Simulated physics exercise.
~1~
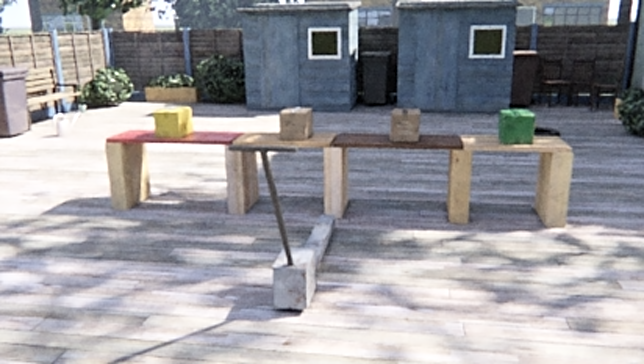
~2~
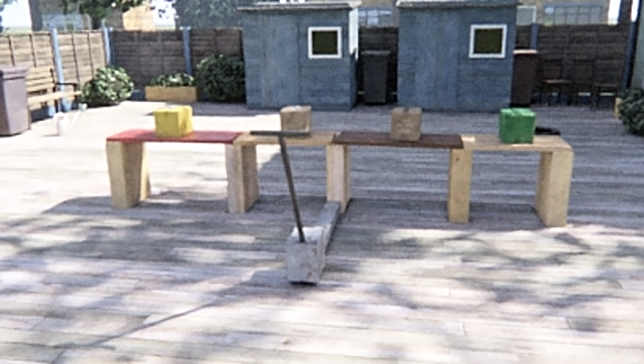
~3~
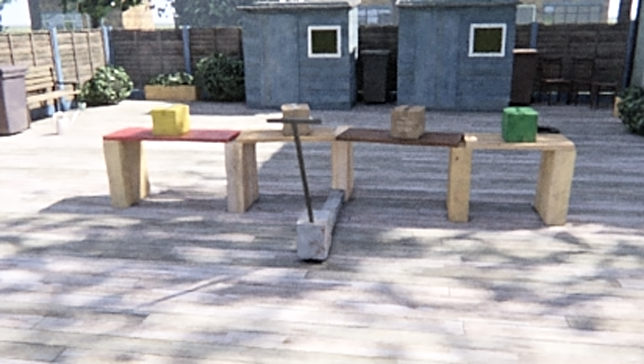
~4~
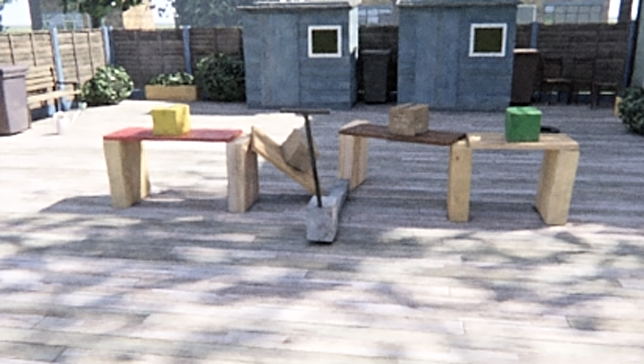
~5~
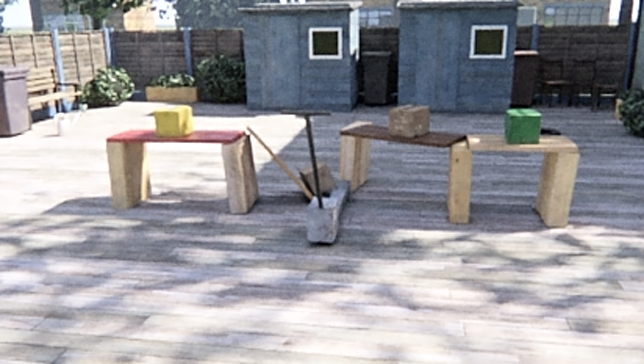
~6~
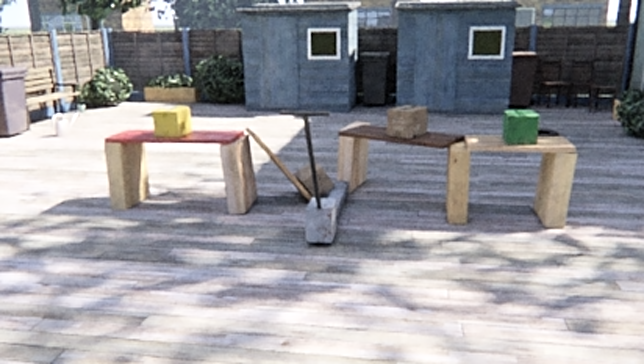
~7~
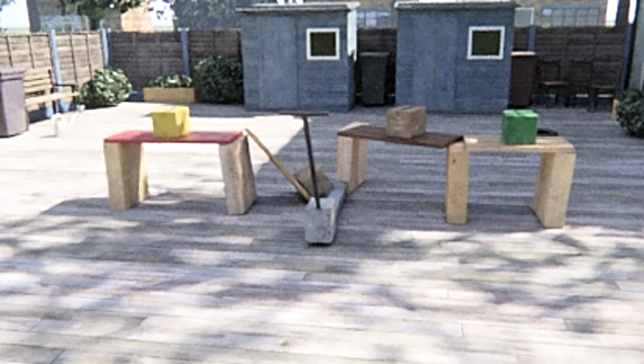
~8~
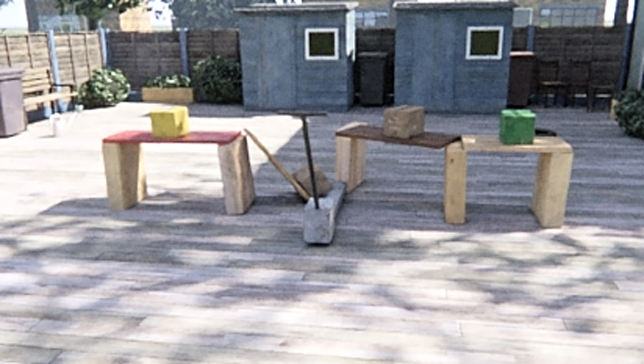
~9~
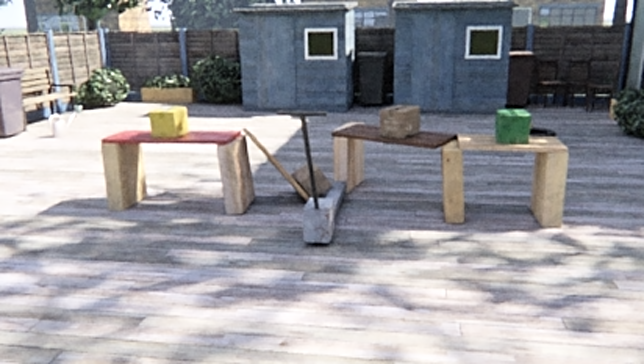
The clip opens on a sunlit yard with sheds behind, where a low row of boards on timber slabs carries a yellow carton, two brown ones and a green one. A long grey block with an upright T-shaped handle slides away from the viewer toward the foot of a middle upright. As it pushes in, the tan board beside the red one loses its support on the right and tips down. Its brown carton tumbles to the ground behind the handle and settles. The block stops, leaving the fallen board leaning in the gap while the other boards and cartons stay up.
